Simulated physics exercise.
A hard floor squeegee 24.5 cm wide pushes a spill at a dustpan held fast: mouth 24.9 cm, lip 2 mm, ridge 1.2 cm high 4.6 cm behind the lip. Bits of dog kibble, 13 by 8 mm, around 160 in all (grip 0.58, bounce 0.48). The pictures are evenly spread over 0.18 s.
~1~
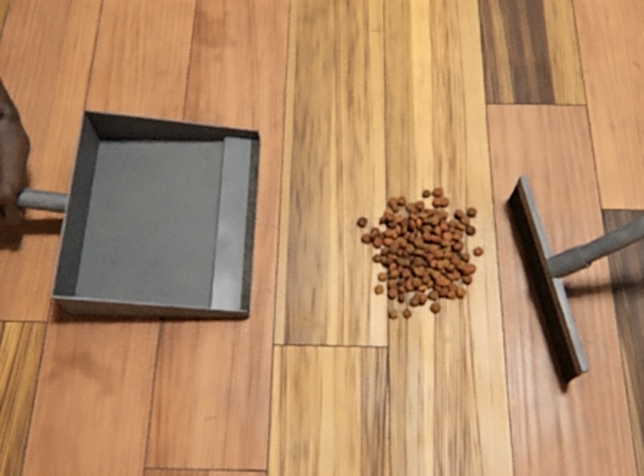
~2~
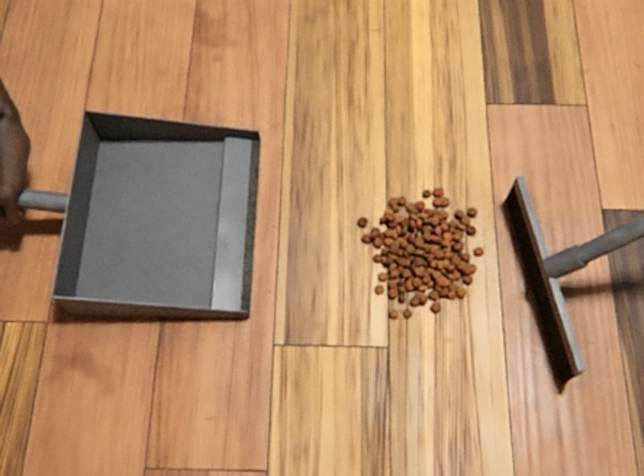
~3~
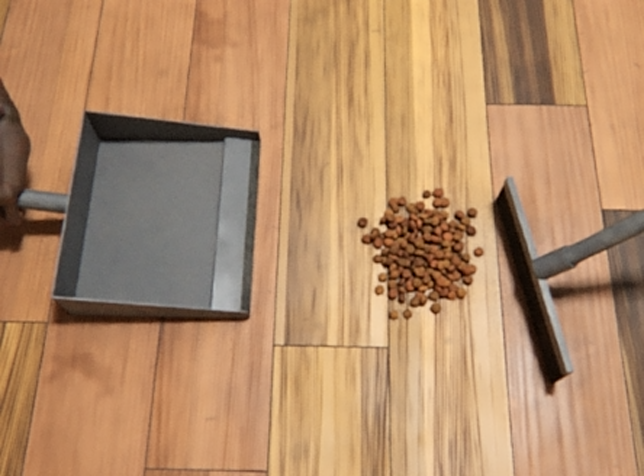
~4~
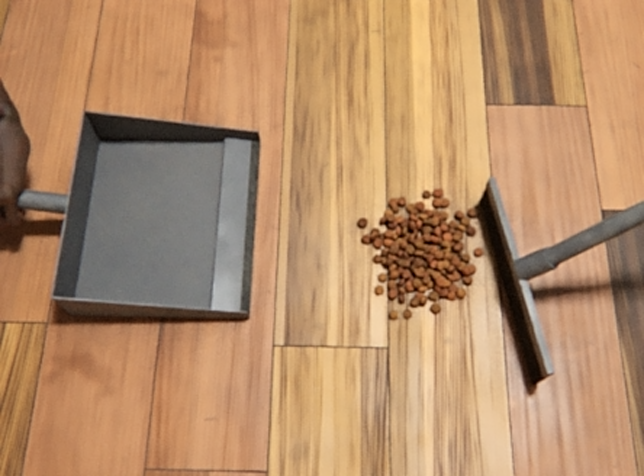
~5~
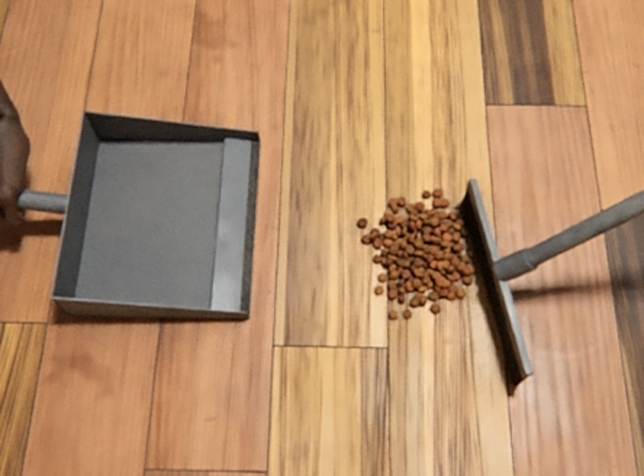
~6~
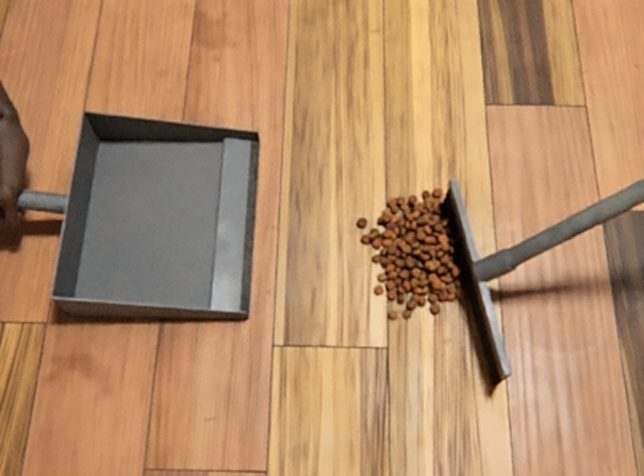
On a floor of mixed light and reddish wood planks, a hand at the left holds a grey dustpan still, with a loose pile of brown kibble to its right. A grey squeegee slides in from the right, reaches the pile and presses its near edge slightly leftward.
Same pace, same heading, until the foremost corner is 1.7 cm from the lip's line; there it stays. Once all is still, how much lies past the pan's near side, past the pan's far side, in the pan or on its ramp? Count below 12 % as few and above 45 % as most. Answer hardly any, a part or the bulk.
Past the pan's near side: A part; past the pan's far side: Hardly any; in the pan or on its ramp: A part.
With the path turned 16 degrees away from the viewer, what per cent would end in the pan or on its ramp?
It would be near 20 per cent.
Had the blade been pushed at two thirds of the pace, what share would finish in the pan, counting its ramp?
Then about 25 per cent.
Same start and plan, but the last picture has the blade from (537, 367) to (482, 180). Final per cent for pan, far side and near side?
Pan 20, far 0, near 10.
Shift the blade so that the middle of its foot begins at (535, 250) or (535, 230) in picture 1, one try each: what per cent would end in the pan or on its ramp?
Some 30 and 20 per cent.
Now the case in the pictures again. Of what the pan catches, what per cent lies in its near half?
Some 80 per cent.
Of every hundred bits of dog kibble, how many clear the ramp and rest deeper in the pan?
Roughly 5 per cent.
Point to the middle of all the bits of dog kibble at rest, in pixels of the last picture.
Around (258, 263).
Then, 0.19 s after the last picture, middle of the blade 15 cm from the lip; 0 % over the lip, far side 0 %, near side 10 %.
Then, 0.31 s after the last picture, middle of the blade 8 cm from the lip; 0 % over the lip, far side 0 %, near side 10 %.
Then, 0.56 s after the last picture, middle of the blade 4 cm from the lip; 30 % over the lip, far side 0 %, near side 15 %.
In the end, near side 15 %, far side 0 %, pan 30 %, in front of the lip or behind the blade 55 %.
